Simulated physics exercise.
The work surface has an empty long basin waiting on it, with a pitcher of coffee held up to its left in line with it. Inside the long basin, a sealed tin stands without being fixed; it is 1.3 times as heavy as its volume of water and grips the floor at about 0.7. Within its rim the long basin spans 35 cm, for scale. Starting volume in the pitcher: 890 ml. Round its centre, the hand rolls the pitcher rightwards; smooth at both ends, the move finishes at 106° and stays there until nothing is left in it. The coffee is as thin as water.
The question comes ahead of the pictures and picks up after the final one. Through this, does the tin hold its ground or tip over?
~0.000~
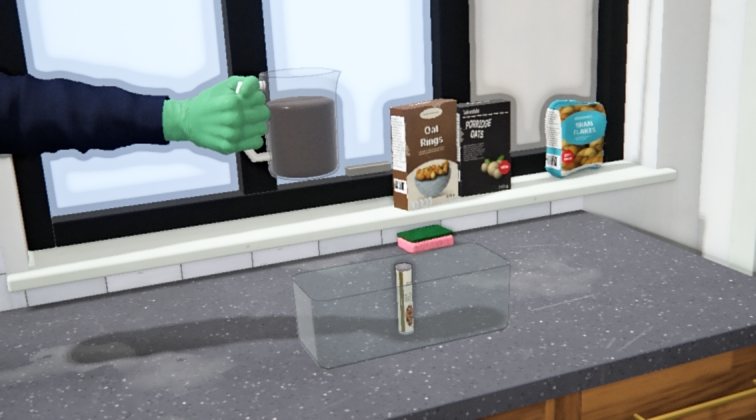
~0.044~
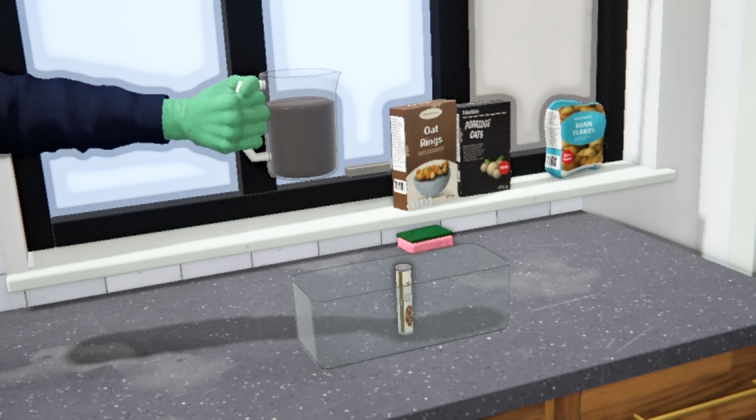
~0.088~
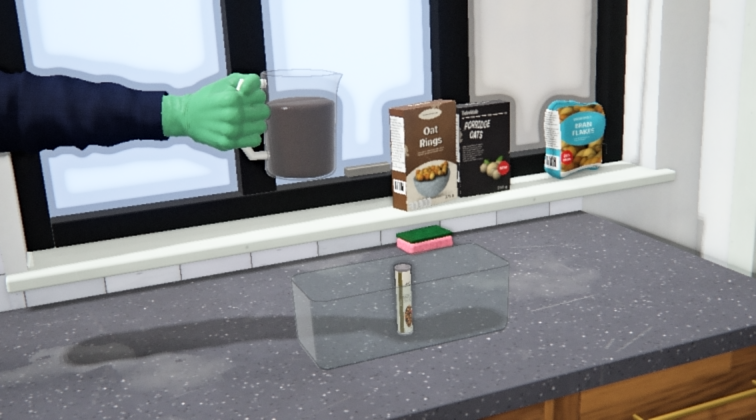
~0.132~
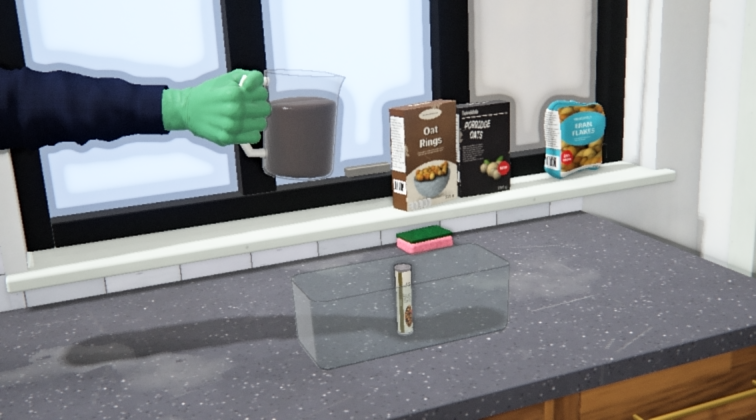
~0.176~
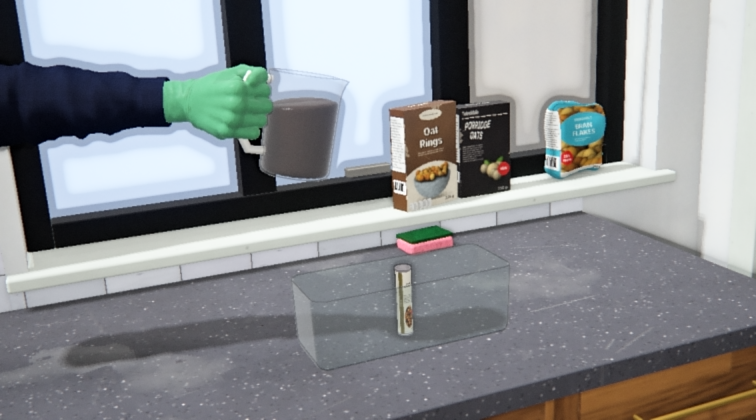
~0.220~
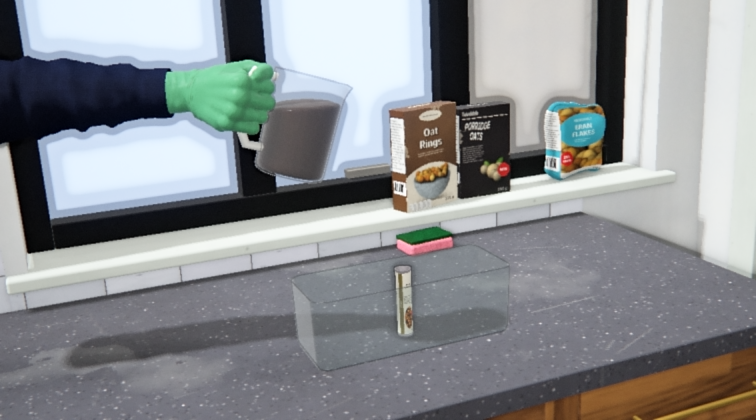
The tin holds its ground.
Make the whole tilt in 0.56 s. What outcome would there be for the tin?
It stays steady, then.
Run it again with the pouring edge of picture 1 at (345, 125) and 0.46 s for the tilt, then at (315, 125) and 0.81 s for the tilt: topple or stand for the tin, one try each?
The tin overturns the first time and stays vertical the second time.
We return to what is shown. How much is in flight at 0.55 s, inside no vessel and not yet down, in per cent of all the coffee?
About 14 per cent.
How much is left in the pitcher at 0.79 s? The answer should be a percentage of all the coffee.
34 %.
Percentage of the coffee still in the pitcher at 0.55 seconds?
Fraction remaining: Approx. 86 per cent.
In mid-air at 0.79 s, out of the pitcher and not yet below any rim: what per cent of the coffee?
Around 40 percent of the liquid.
By 0.55 s the tilt is 81° and 86 per cent is still to pour; the tin stands where it began.
By 0.79 s the tilt is 106° and 34 per cent is still to pour; the tin stands where it began.
By 1.04 s the tilt is 106° and 6 per cent is still to pour; the tin stands where it began.
By 1.31 s the tilt is 106° and 0 per cent is still to pour; the tin stands where it began.
At rest the tin stands where it began.
